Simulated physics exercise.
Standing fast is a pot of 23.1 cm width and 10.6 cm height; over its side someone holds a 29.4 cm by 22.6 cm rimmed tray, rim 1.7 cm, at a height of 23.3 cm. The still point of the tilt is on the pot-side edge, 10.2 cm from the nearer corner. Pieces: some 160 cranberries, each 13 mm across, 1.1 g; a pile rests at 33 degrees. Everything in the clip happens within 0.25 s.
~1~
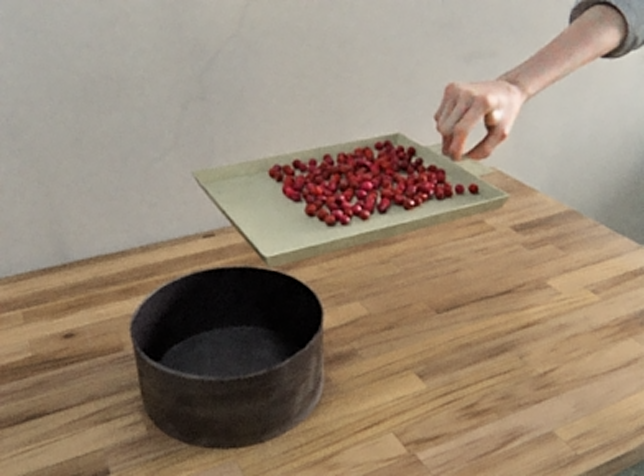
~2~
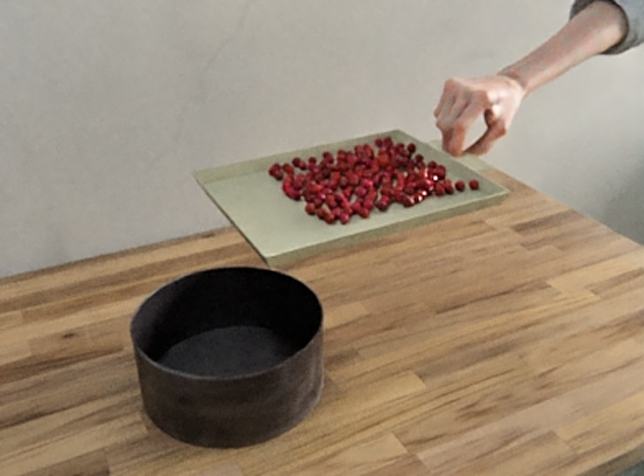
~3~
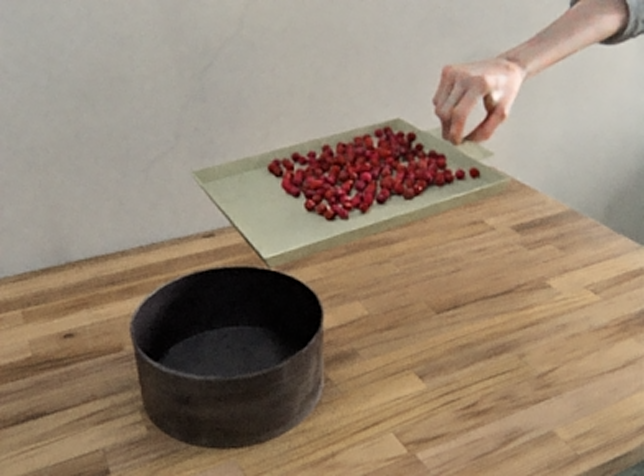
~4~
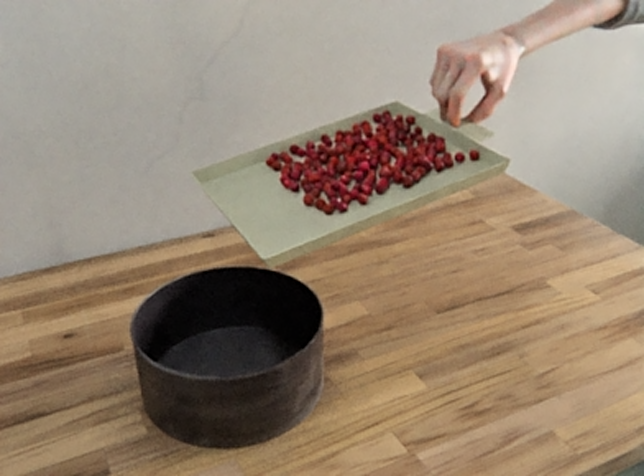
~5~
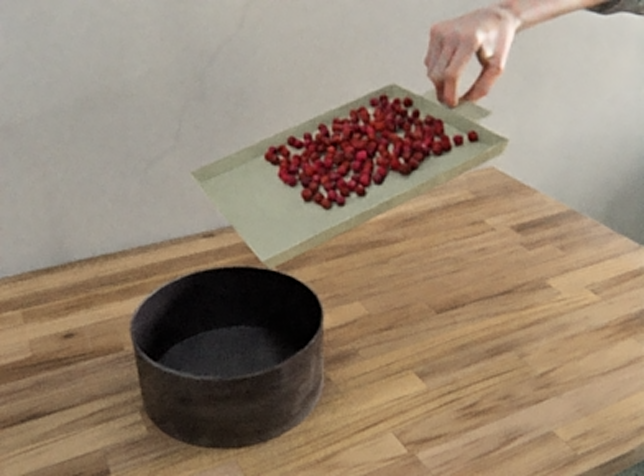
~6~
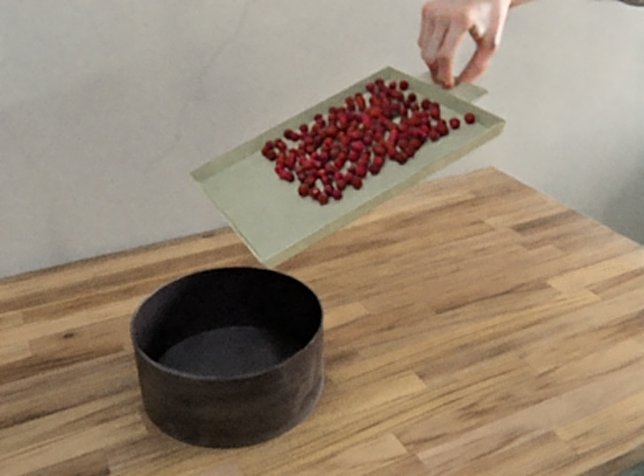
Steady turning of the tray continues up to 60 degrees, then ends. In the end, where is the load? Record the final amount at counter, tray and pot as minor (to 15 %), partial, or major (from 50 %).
Final: Counter partial, left on the tray partial, pot partial.
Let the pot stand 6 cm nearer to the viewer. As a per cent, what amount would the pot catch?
Estimated share: Around 35 in a hundred.
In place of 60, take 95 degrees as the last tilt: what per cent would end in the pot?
Near 75 %, then.
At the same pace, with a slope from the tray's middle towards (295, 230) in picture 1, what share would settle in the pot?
The share would be about 30 percent.
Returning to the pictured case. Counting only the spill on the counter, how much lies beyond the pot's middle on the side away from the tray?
I'd put it close to 100 per cent.
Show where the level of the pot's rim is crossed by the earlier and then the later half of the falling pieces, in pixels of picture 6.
I'd mark about (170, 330) for the first half and about (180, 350) for the second.
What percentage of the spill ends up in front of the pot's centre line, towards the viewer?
Share: Some 70 %.
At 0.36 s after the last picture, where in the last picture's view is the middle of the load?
(242, 183) or thereabouts.
Then, 0.22 s after the last picture, tilt 41 degrees; the tray holds 100 %, the pot 0 %.
Then, 0.36 s after the last picture, tilt 54 degrees; the tray holds 100 %, the pot 0 %.
Then, 0.63 s after the last picture, tilt 60 degrees; the tray holds 45 %, the pot 25 %.
In the end, counter 25 %, tray 40 %, pot 35 %.
